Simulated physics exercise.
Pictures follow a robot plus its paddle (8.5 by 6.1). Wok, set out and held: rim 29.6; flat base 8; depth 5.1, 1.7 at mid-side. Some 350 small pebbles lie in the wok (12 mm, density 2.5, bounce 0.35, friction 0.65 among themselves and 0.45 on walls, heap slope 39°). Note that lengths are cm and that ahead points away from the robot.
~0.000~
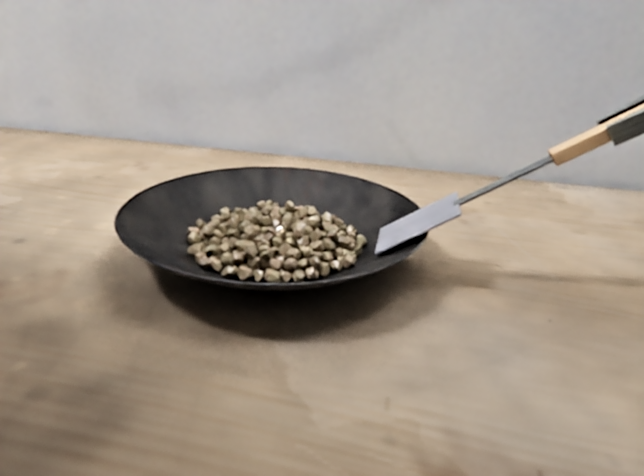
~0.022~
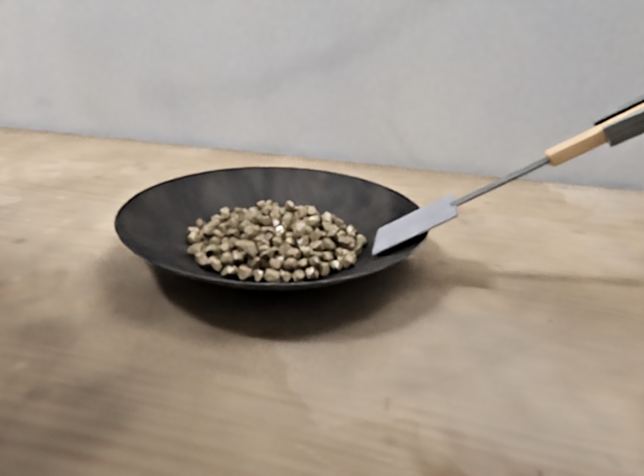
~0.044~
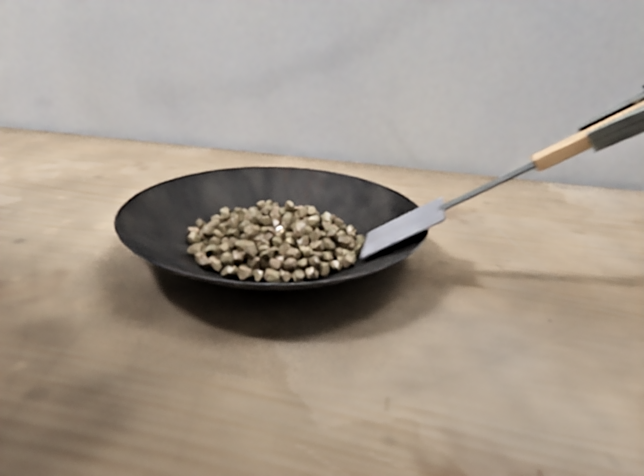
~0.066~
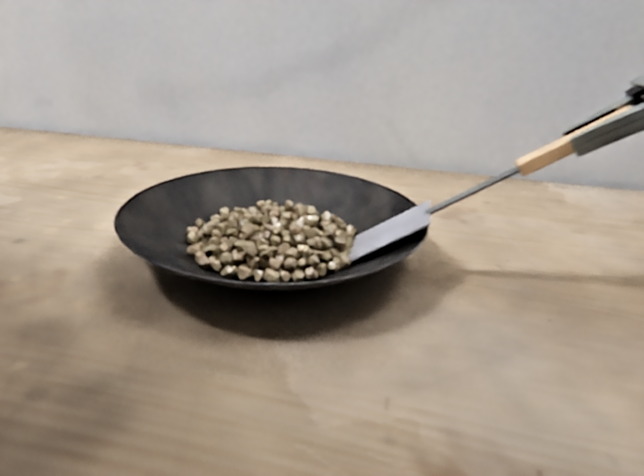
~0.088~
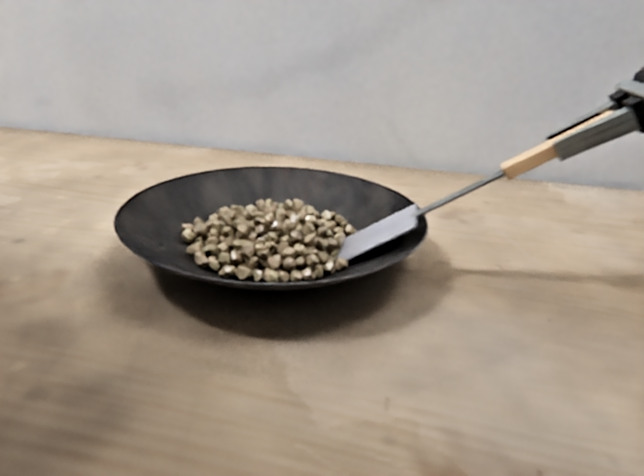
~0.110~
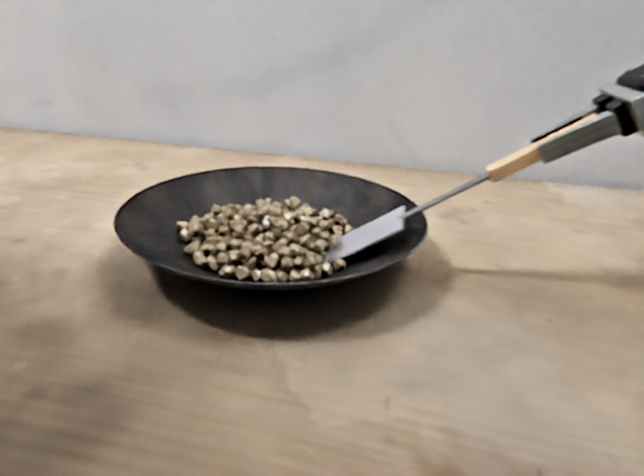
On a wooden surface, a robot's grey paddle sliding left into a black wok, nudging a heap of small pebbles slightly leftward.
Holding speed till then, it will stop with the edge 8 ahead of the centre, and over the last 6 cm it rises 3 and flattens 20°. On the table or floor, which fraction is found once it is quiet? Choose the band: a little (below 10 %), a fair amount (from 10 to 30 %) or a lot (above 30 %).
It is a little, below 10 %.
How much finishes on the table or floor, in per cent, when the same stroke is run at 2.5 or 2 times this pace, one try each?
Near 30 and near 25 percent respectively.
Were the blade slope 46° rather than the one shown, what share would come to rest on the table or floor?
I'd put it at about 5 per cent.
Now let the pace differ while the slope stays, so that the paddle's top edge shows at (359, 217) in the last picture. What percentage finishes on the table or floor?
About 25 percent.
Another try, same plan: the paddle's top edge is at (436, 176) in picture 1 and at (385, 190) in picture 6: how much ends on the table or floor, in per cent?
Around 5 per cent finishes there.
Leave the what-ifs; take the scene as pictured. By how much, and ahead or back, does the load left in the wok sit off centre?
Offset forward: Around 5.0 cm.
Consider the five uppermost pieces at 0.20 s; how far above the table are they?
5 cm or so.
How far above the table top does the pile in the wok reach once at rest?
About 7.0 centimetres.
After 0.20 s, sloping 35°, highest piece 5 above the table; 352 in the wok.
After 0.30 s, sloping 27°, highest piece 6 above the table; 352 in the wok.
After 0.55 s, sloping 15°, highest piece 7 above the table; 337 in the wok, 13 on the table or floor, 2 on the blade or in flight.
After 1.60 s, sloping 15°, highest piece 7 above the table; 337 in the wok, 15 on the table or floor.
At rest, 337 in the wok, 15 on the table or floor. That is 4 % on the table or floor.
